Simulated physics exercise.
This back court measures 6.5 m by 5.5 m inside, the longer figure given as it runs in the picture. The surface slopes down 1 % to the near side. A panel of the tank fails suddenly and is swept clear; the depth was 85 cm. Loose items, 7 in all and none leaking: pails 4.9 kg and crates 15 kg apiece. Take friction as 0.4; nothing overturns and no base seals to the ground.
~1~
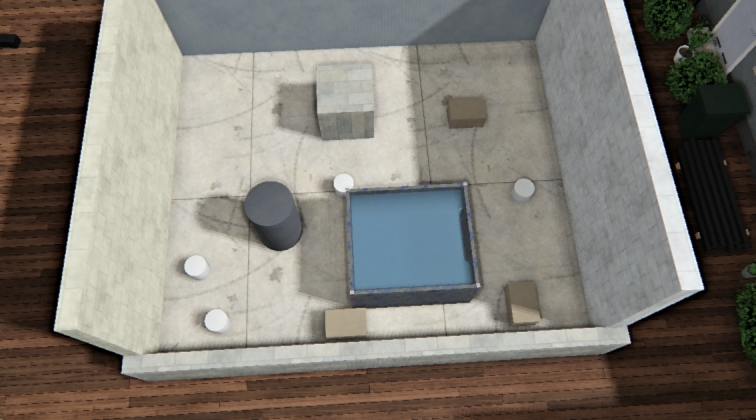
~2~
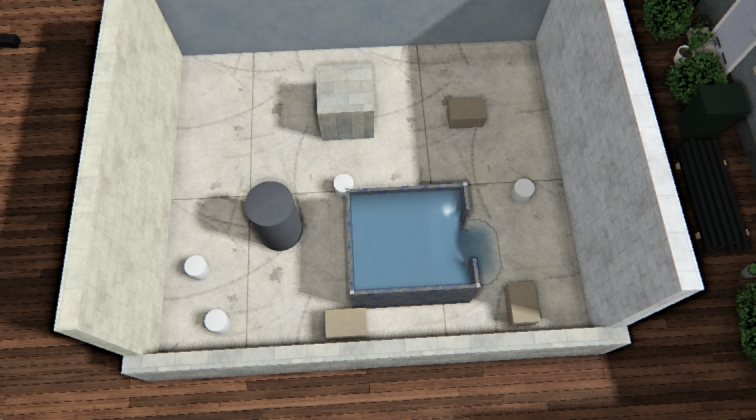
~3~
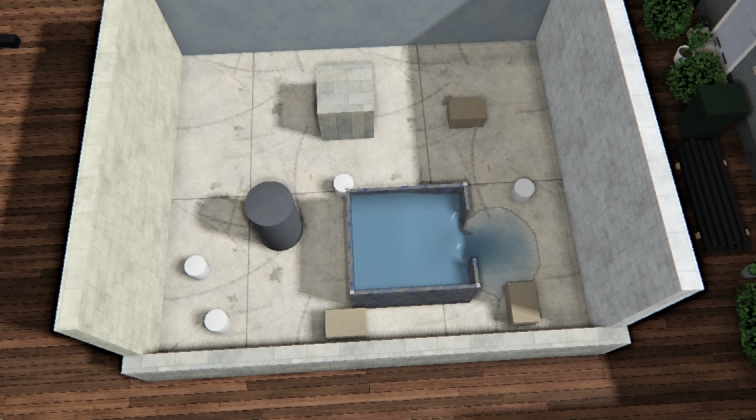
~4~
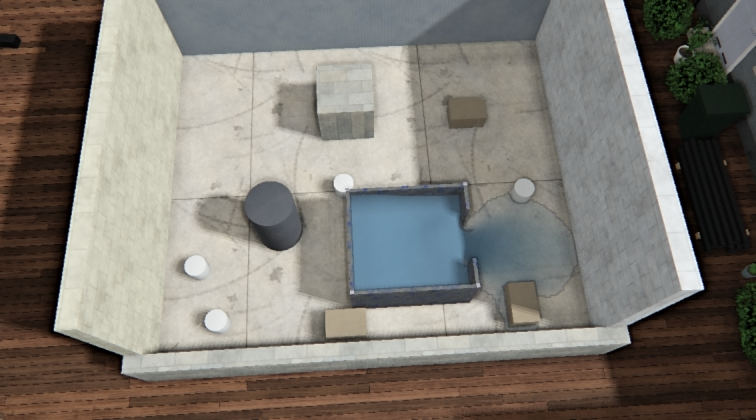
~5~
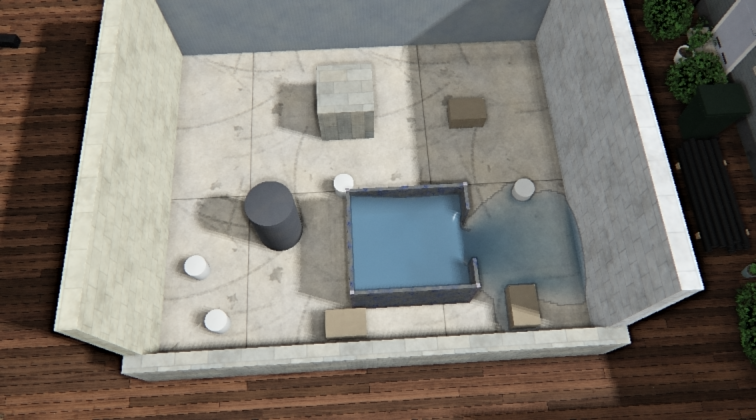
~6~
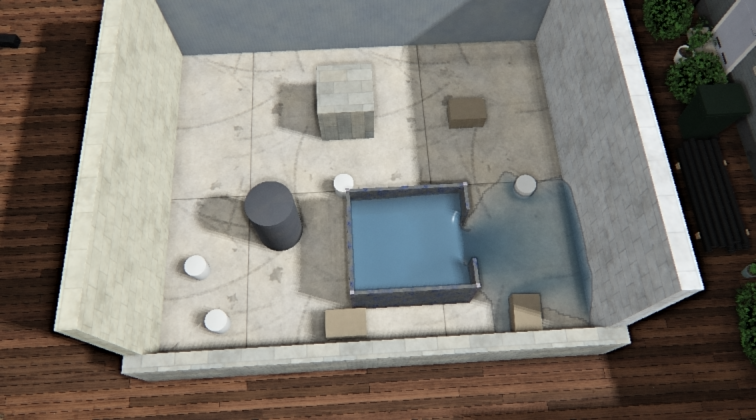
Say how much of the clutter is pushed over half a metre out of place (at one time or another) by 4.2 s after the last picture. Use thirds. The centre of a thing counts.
That comes to two thirds or above.
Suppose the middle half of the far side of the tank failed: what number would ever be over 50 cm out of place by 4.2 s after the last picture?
In that case 2 of them.
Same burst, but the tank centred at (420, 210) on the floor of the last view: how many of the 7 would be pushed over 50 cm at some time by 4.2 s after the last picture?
In that case 3 of them.
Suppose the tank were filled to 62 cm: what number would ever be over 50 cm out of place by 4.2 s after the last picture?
Then 3.
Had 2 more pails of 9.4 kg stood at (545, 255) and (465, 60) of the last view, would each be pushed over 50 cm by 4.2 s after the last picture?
In that order: Over, past it.
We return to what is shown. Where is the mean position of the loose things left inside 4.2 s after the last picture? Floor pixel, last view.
Around (280, 217).
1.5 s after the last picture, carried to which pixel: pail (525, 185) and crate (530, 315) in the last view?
Near (498, 45) and (466, 312).
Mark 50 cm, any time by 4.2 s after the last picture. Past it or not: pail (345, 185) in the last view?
Answer: Under.
Then, 0.4 s after the last picture 1 of 7 are over 50 cm from their spots; 0 afloat.
Then, 1.5 s after the last picture 2 of 7 are over 50 cm from their spots; 1 afloat.
Then, 2.8 s after the last picture 3 of 7 are over 50 cm from their spots; 1 afloat.
Then, 4.2 s after the last picture 5 of 7 are over 50 cm from their spots, and 5 have been at some point; 3 afloat.
